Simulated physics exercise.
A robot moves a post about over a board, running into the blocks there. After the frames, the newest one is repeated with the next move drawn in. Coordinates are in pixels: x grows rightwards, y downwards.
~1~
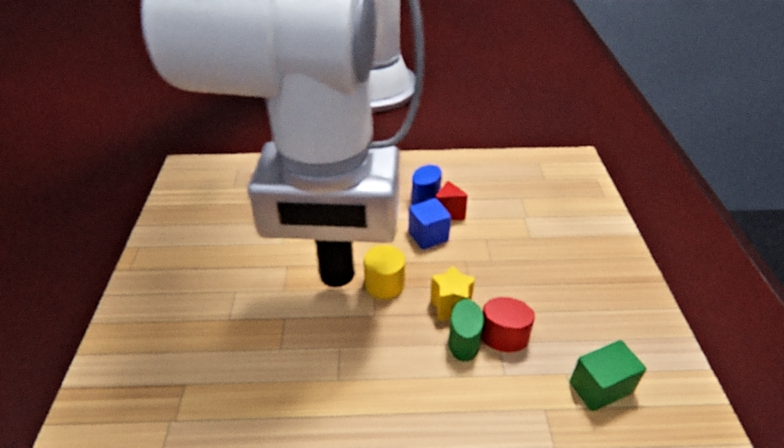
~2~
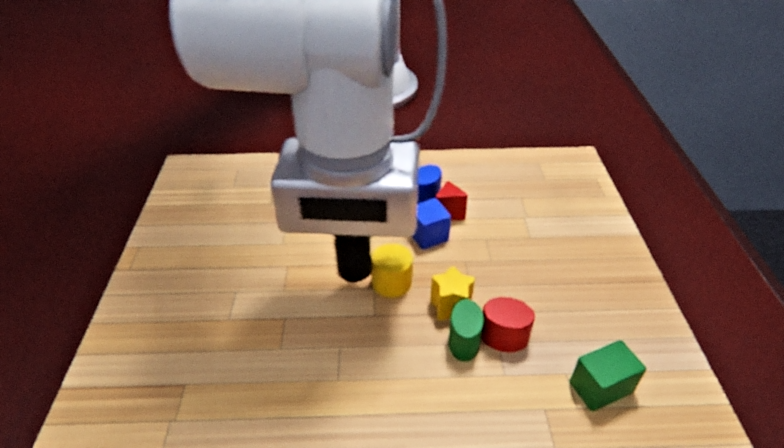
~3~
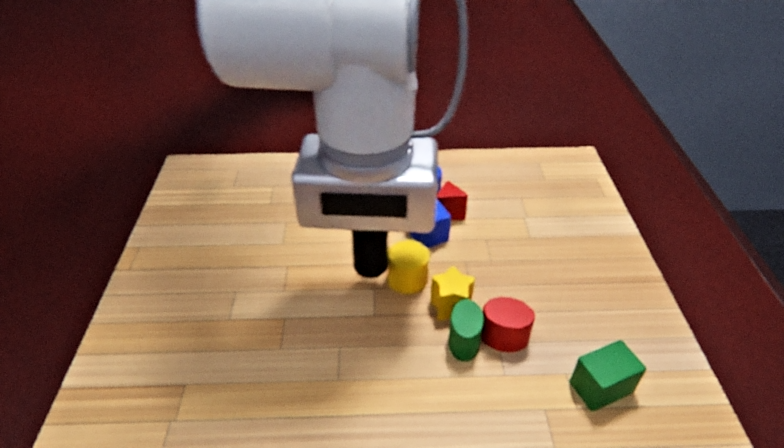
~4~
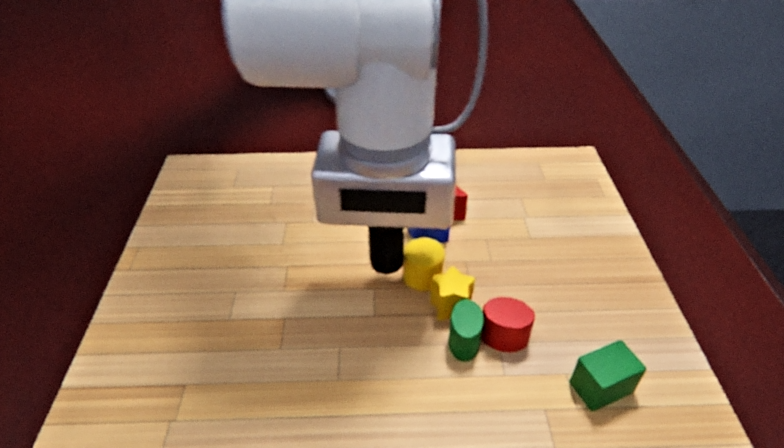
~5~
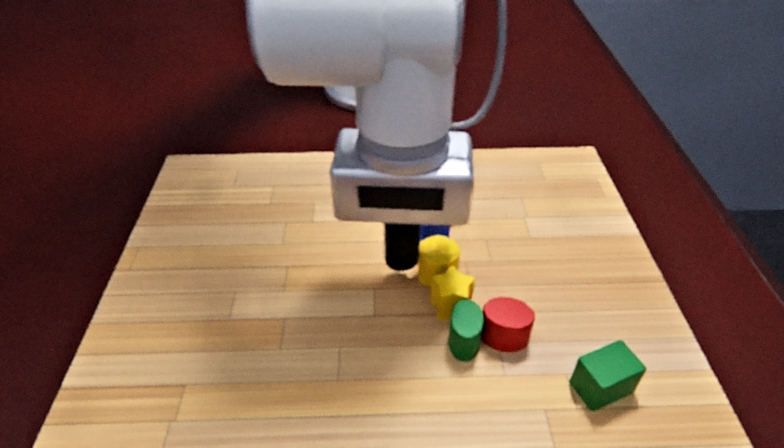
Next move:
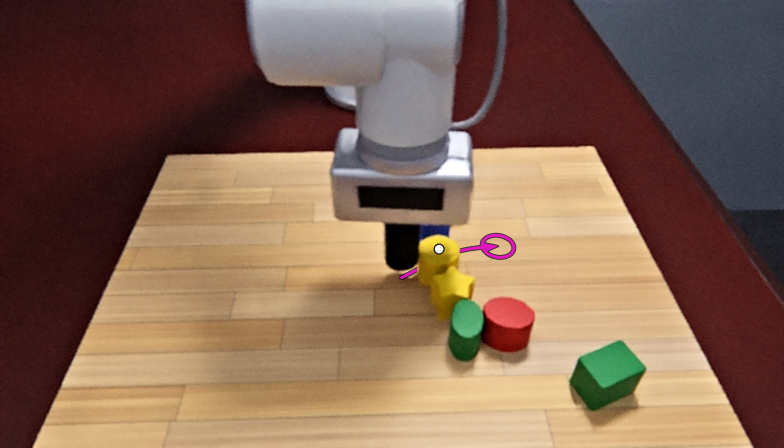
The footage shows a robot arm moving a black post rightward over a wooden board scattered with coloured blocks, pushing the yellow cylinder right until it sits against the yellow star, while the arm increasingly covers the blue and red blocks behind.
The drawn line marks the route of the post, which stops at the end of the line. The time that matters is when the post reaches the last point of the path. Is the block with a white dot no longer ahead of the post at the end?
In short: Yes.
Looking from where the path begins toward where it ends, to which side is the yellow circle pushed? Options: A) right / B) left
My pick is A.
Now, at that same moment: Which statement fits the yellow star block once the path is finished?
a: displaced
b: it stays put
Option b.
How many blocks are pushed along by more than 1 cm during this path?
Answer: 1.
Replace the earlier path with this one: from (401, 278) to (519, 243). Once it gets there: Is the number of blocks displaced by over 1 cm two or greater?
I'd say no.
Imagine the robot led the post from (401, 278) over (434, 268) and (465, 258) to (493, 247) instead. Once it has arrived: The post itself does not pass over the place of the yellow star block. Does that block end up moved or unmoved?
The answer is that it remains undisturbed.
The line goes from (401, 278) by way of (432, 262) and (463, 250) to (498, 246); the dot is on the yellow circle.
What follows on the original path. One third of the way, post (434, 243); yellow circle (471, 242).
Two thirds of the way, post (466, 232); yellow circle (498, 241).
At the end, post (501, 228); blue square piece unmoved; yellow circle (521, 245); yellow star block unmoved.
